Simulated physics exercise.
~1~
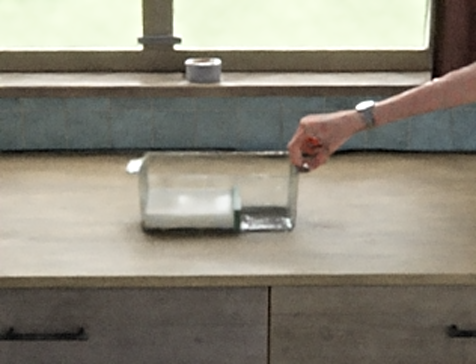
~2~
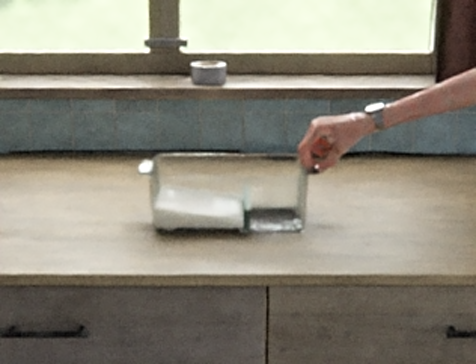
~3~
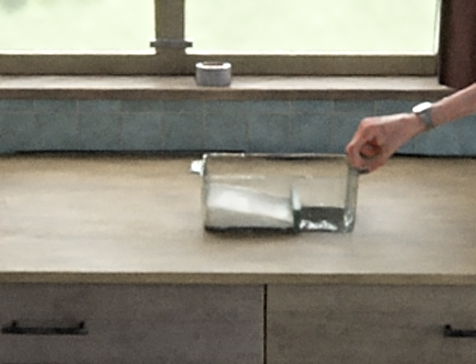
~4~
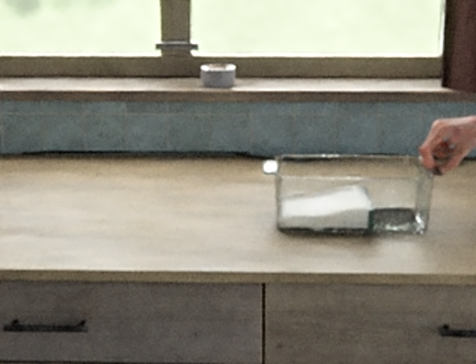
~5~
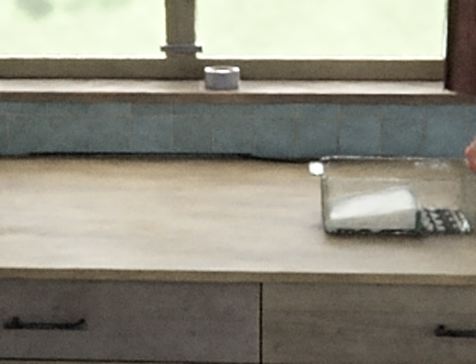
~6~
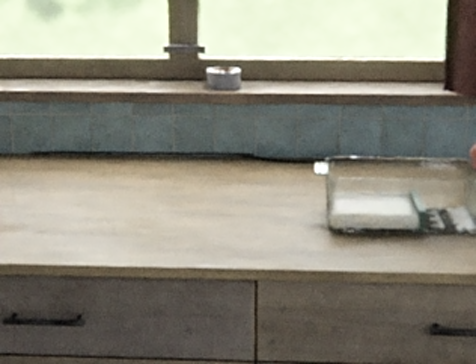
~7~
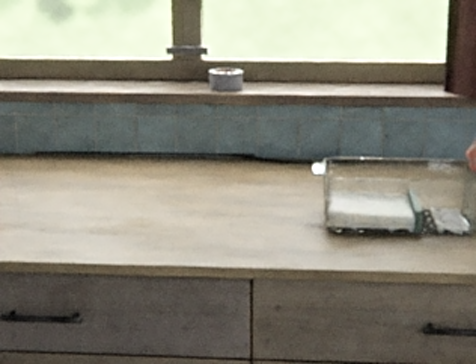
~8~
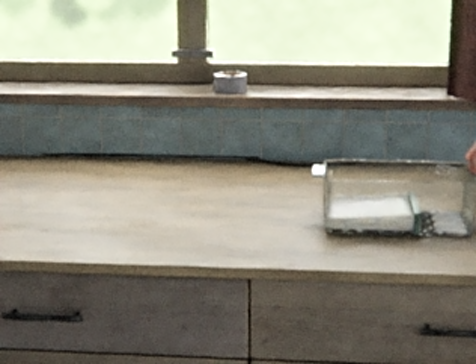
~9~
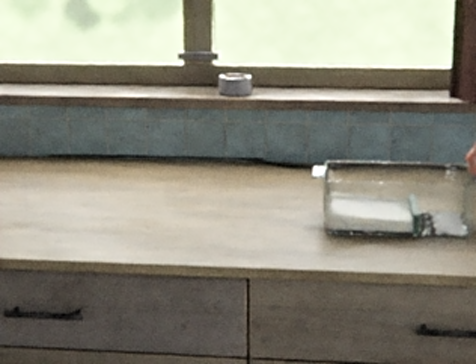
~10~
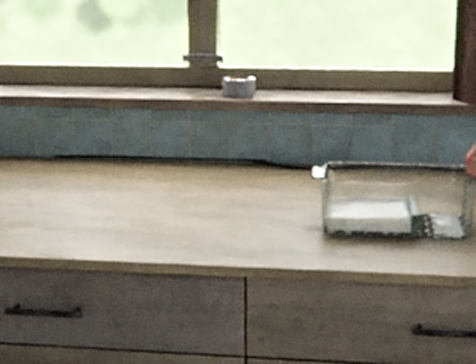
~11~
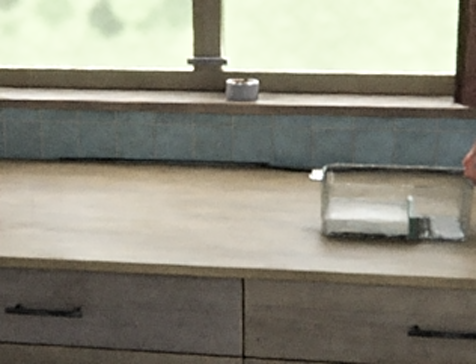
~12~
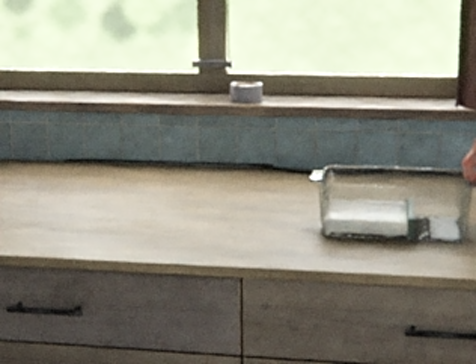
At first, a clear oblong tub stands on a wooden worktop beneath a window, with milk to the left of its low dividing wall, while a hand wearing a wristwatch grips its right end. The hand pulls the tub to the right, and the milk tilts, its surface sloping inside the left part. As the tub nears the right edge of the view, it stops, and a little milk appears on the right side. The milk rocks briefly and settles. Finally, the tub rests with most of the milk still left of the upright wall.
